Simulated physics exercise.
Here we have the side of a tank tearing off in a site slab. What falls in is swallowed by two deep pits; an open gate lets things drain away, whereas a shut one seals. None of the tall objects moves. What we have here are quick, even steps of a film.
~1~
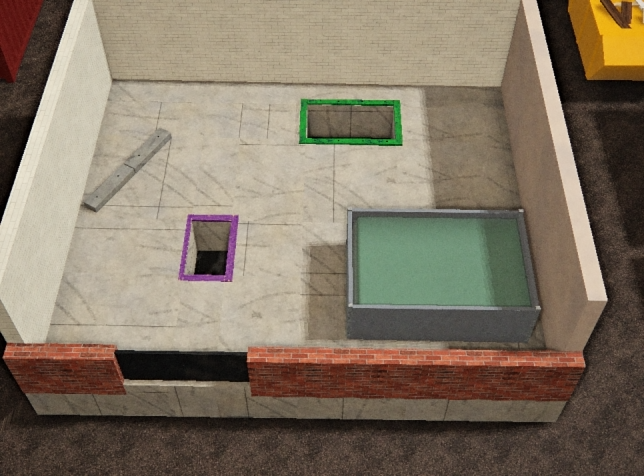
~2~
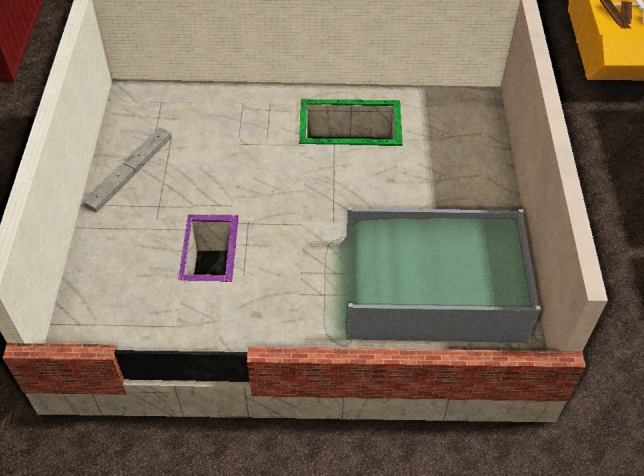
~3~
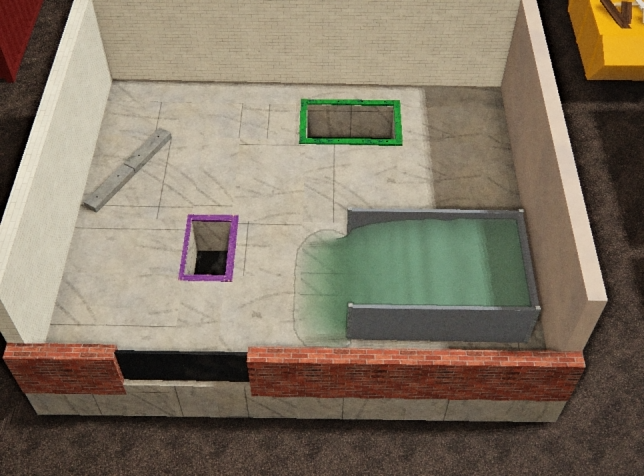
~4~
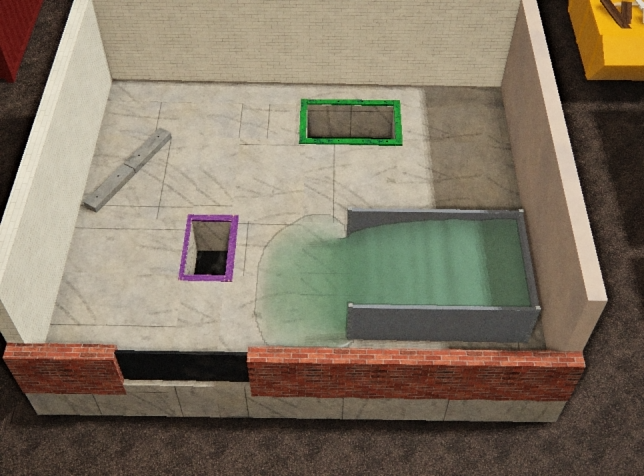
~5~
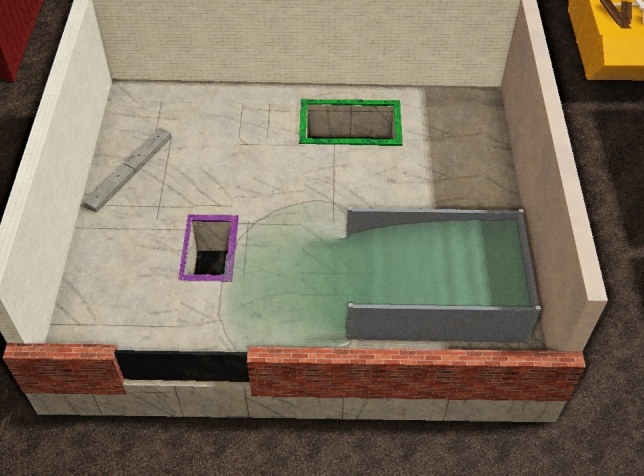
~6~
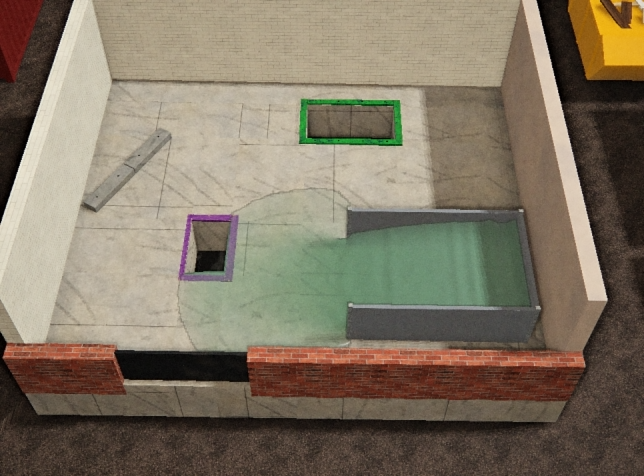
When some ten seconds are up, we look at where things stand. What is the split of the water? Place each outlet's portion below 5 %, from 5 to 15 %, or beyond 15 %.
Once it settles, the gate collects below 5 %, the green pit collects from 5 to 15 %, the purple pit collects beyond 15 %.
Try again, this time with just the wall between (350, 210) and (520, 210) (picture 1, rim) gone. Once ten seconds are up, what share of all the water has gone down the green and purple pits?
In percent: Green 35, purple 2.
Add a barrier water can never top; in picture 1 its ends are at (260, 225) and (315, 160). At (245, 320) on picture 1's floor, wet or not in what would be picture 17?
Finding: Waterlogged.
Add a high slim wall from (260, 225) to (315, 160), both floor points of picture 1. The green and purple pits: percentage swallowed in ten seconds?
The green pit gets 6 per cent, the purple pit 40 per cent.
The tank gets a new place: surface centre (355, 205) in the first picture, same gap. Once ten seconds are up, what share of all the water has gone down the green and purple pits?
The green pit ends up with 2 per cent and the purple pit with 60 per cent.
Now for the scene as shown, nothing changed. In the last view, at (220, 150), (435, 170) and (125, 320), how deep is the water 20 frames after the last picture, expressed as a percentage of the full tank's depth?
In order: Roughly 2, 0 and 30 in a hundred.
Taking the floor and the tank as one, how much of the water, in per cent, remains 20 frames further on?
I'd say roughly 80 percent.
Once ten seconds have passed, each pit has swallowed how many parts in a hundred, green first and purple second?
Estimates: 10 % and 36 %.
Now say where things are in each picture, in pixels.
In the first frame, the tank at (439, 260) is whole and still.
In the second frame, the front is at (346, 341), out from the gap at (351, 280).
In the third frame, water pours out at (351, 281) and has run to (321, 348).
In the fourth frame, water pours out at (351, 282) and has run to (276, 347).
In the fifth frame, water pours out at (351, 282) and has run to (226, 318).
In the sixth frame, water pours out at (351, 282) and has run to (184, 297).
A moment on, water covers 35 % of the floor; the gate 0 %, the green pit 0 %, the purple pit 6 %.
Next, water covers 40 % of the floor; the gate 0 %, the green pit 0 %, the purple pit 13 %.
Then, water covers 55 % of the floor; the gate 0 %, the green pit 0 %, the purple pit 20 %.
Later, water covers 75 % of the floor; the gate 0 %, the green pit 2 %, the purple pit 28 %.
In the end, water covers 95 % of the floor; the gate 0 %, the green pit 9 %, the purple pit 36 %.
